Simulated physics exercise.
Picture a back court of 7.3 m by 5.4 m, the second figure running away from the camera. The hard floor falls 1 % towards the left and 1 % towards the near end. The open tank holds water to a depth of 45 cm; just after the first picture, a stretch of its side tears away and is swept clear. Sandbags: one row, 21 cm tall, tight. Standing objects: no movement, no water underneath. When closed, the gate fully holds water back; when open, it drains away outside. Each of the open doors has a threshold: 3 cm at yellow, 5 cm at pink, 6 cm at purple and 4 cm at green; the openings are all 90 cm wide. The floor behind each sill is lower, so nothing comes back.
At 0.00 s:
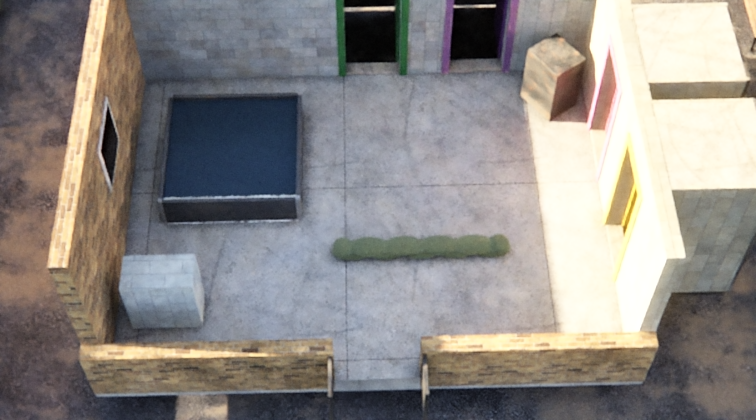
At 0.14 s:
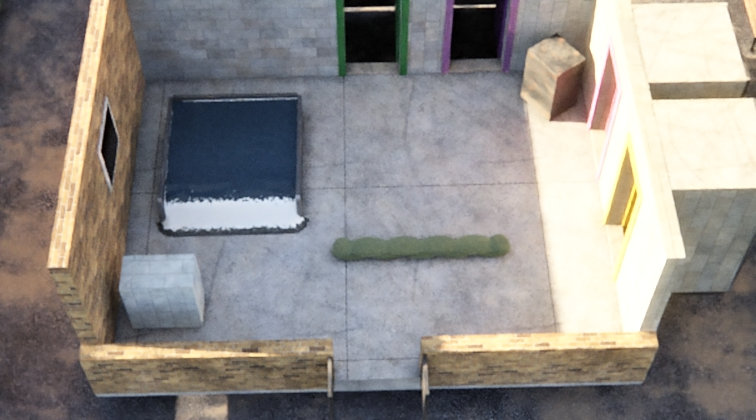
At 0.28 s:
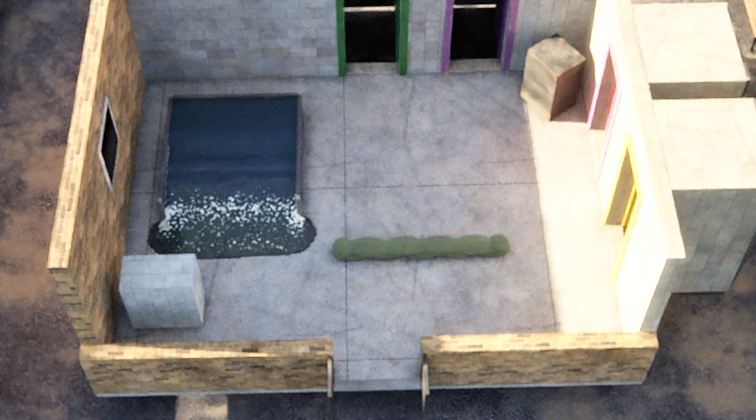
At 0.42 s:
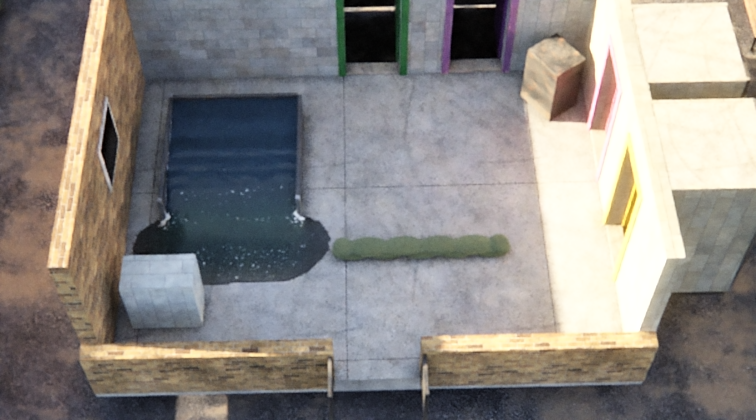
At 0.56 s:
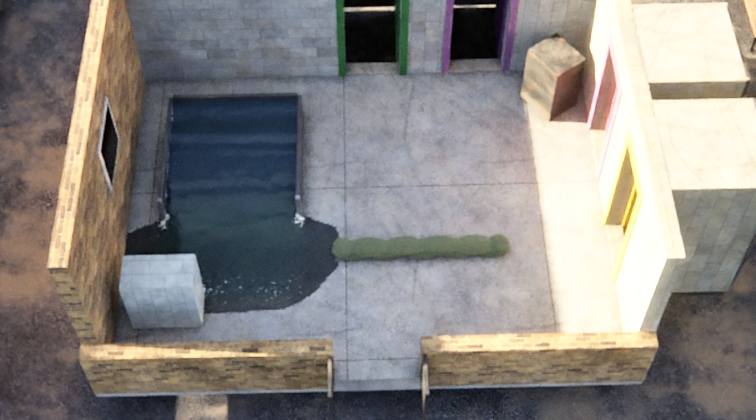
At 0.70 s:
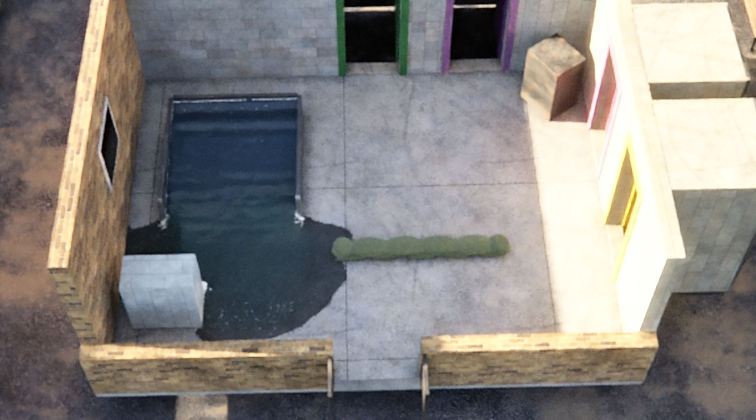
To begin with, a dark open tank of water stands still in a walled court with a low green hedge and pale blocks. Its near side gives way and water pours out in a white, foaming rush. The dark pool spreads across the floor, around the pale block and past the hedge's left end.
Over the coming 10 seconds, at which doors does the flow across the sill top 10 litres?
Yellow door: More than stated; pink door: Less than stated; purple door: Less than stated; green door: Less than stated.
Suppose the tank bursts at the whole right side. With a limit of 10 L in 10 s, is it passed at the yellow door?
Well, at yellow it would be too much.
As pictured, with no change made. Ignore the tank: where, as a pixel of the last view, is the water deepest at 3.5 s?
Around (112, 370).
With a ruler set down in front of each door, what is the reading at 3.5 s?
Depths in cm: Yellow 0, pink 0, purple 0, green 0.
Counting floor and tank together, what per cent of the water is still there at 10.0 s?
Share still there: About 84 %.
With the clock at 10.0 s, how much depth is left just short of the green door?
About 2.0 cm deep.
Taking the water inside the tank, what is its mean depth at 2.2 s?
Roughly 16 cm on average.
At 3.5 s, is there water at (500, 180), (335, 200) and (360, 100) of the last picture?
The first point is not yet hit, the second is not yet hit and the third is not yet hit.
After 1.4 s water covers 20 % of the floor and is deepest (32 cm) near (240, 367); yellow door not reached, pink door not reached, purple door not reached, green door not reached.
After 2.2 s water covers 25 % of the floor and is deepest (30 cm) near (112, 370); yellow door not reached, pink door not reached, purple door not reached, green door not reached.
After 3.5 s water covers 40 % of the floor and is deepest (31 cm) near (112, 370); yellow door not reached, pink door not reached, purple door not reached, green door not reached.
After 6.0 s water covers 55 % of the floor and is deepest (14 cm) near (144, 96); yellow door 7 cm at the sill, 6 L in, pink door not reached, purple door not reached, green door not reached.
After 10.0 s water covers 90 % of the floor and is deepest (8 cm) near (112, 370); yellow door 5 cm at the sill, 33 L in, pink door 3 cm at the sill, 0 L in, purple door 2 cm at the sill, 0 L in, green door 2 cm at the sill, 0 L in.
